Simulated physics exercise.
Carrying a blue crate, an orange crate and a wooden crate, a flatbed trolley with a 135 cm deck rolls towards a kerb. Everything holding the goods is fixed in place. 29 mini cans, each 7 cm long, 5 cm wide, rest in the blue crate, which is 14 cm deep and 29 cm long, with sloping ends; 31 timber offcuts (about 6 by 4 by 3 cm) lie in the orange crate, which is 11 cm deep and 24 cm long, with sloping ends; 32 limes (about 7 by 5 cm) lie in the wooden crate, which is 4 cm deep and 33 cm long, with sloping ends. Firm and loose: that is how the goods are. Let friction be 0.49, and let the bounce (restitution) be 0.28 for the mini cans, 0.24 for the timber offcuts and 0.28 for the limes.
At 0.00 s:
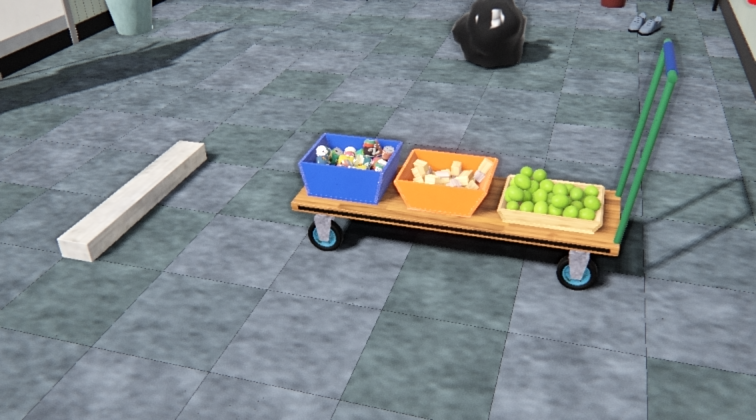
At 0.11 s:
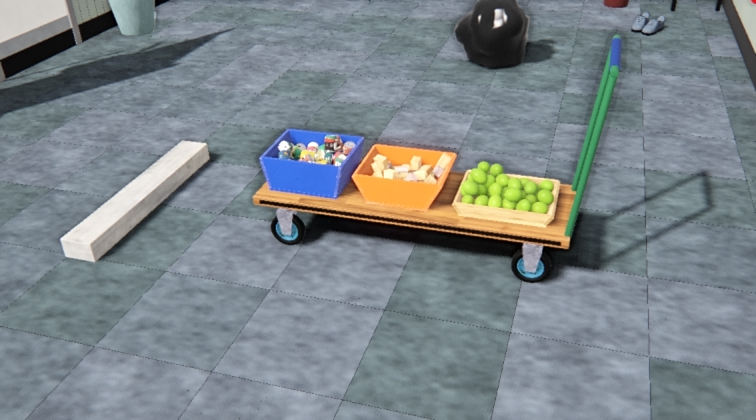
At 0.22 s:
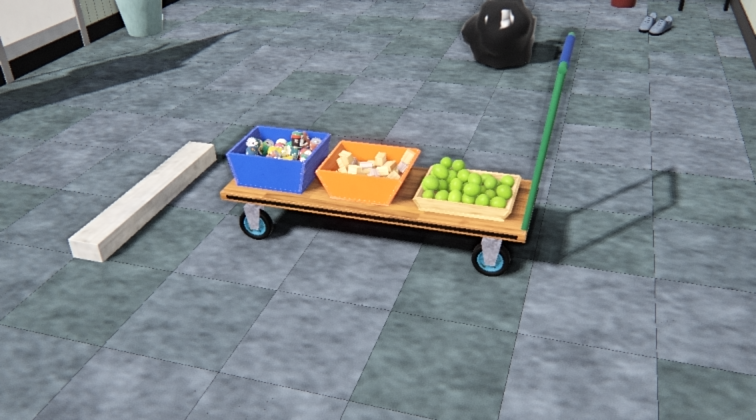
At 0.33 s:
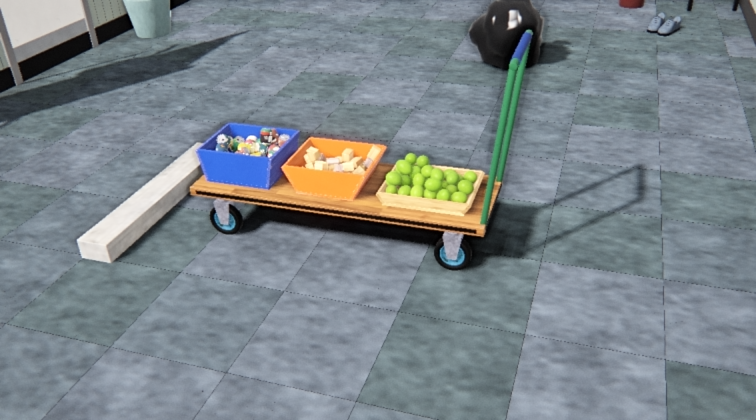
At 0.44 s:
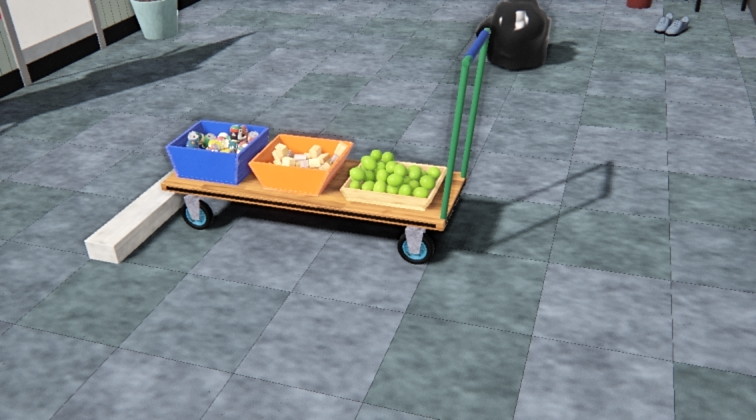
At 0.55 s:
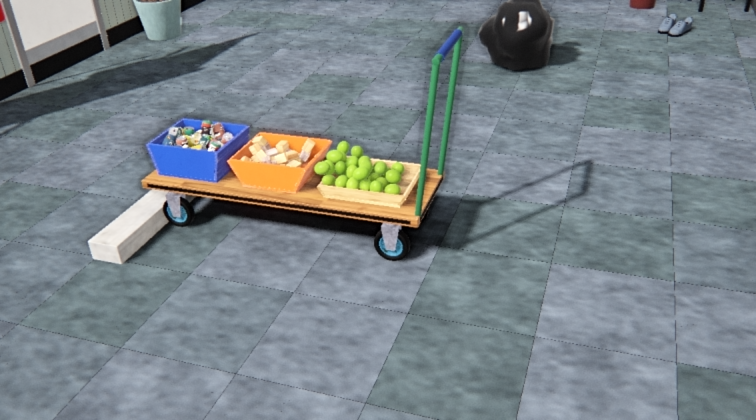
To begin with, a flatbed trolley with a green handle stands on a tiled floor, carrying a blue crate, an orange crate and a wooden crate of green balls, right of a pale beam. It rolls steadily left, closing the gap, until its front end overlaps the beam, the goods still in their crates.
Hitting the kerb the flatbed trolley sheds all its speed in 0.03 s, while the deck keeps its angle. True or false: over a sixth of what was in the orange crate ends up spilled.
False.
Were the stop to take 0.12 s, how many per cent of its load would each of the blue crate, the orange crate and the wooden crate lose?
That way you'd get blue crate at 0, orange crate at 0, and wooden crate at 20 percent.
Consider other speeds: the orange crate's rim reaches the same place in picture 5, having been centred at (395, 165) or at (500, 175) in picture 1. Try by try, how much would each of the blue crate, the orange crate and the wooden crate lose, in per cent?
Per cent lost, first try then second - blue crate: 0, 10; orange crate: 0, 0; wooden crate: 10, 30.
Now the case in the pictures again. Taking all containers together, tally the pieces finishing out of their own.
About 8 in total.
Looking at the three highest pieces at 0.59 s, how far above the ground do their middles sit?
Close to 44 cm, on average.
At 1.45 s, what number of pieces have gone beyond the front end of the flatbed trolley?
About 0.
After 0.59 s, 0 of 29 out of the blue crate, 0 of 31 out of the orange crate and 4 of 32 out of the wooden crate.
After 0.71 s, 0 of 29 out of the blue crate, 0 of 31 out of the orange crate and 6 of 32 out of the wooden crate.
After 0.94 s, 0 of 29 out of the blue crate, 1 of 31 out of the orange crate and 8 of 32 out of the wooden crate.
Outcome (at 1.45 s), 0 of 29 out of the blue crate, 1 of 31 out of the orange crate and 8 of 32 out of the wooden crate. Asked share, 1 of 31, 3 per cent.
